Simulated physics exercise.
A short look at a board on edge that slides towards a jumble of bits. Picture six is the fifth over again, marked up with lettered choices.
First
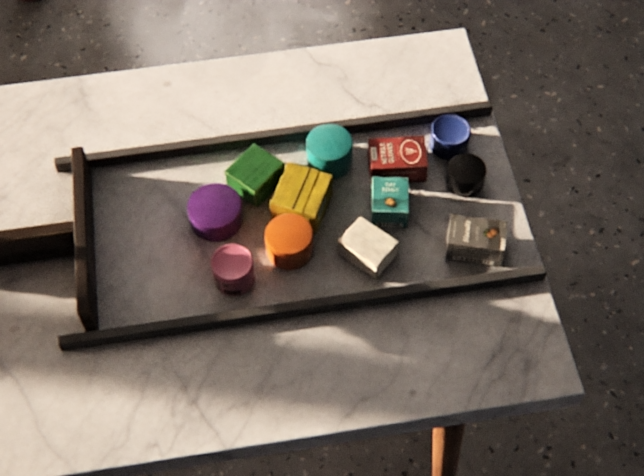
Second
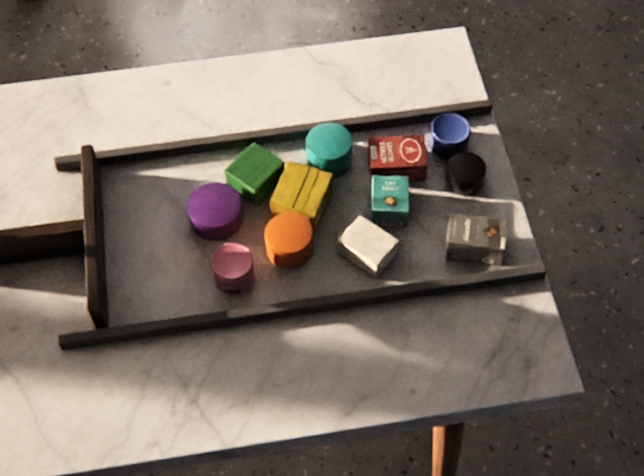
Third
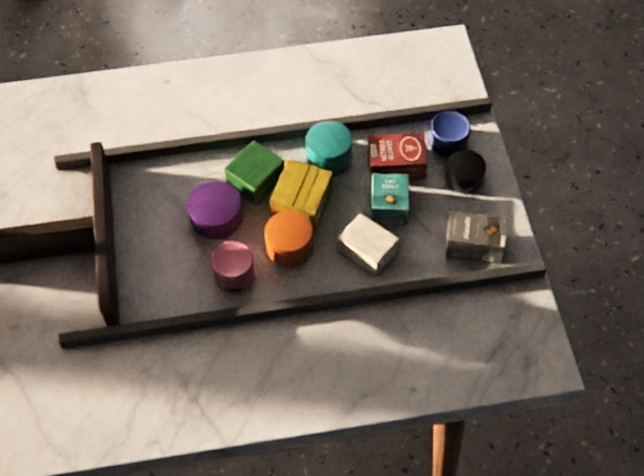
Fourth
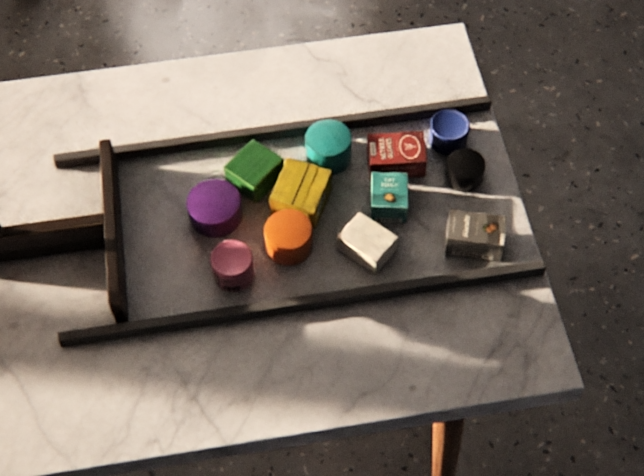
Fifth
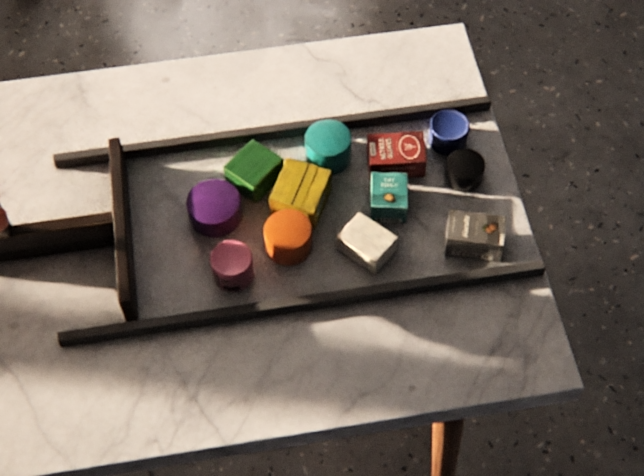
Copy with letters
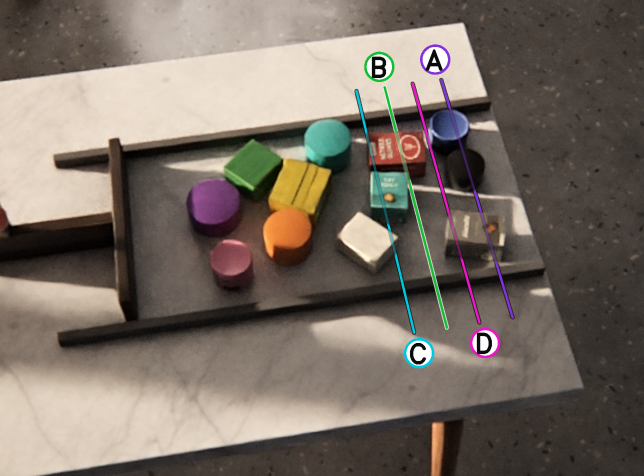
A dark board standing on edge slid slowly to the right between two rails on a marble table, drawing closer to a jumble of colourful pots, boxes and blocks, which stayed still.
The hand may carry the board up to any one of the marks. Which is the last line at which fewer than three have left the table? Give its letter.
No third one falls up to C.
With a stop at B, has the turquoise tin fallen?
No.
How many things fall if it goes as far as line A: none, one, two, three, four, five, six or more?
By then, six or more.
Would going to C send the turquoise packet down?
No.
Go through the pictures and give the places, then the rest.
The first frame shows white block (369, 248); yellow box (302, 197); grey packet (476, 240).
The second frame shows board (89, 223); blue jar (450, 136).
The third frame shows board (99, 220); orange pot (289, 239).
The fourth frame shows board (109, 217); pink jar (233, 267).
The fifth frame shows board (119, 215); green block (254, 171); red box (396, 155); purple pot (215, 208).
On the copy, A at (474, 190); B at (413, 198); C at (383, 202); D at (443, 194).
On C. First, board (214, 202); pink jar (251, 264); green block (266, 165).
Then, board (308, 189); blue jar (464, 127); turquoise packet (437, 187).
Finally, board (379, 179); blue jar over the edge; black pot over the edge; two fallen.
By contrast, A drops eight; B drops five; D drops six.
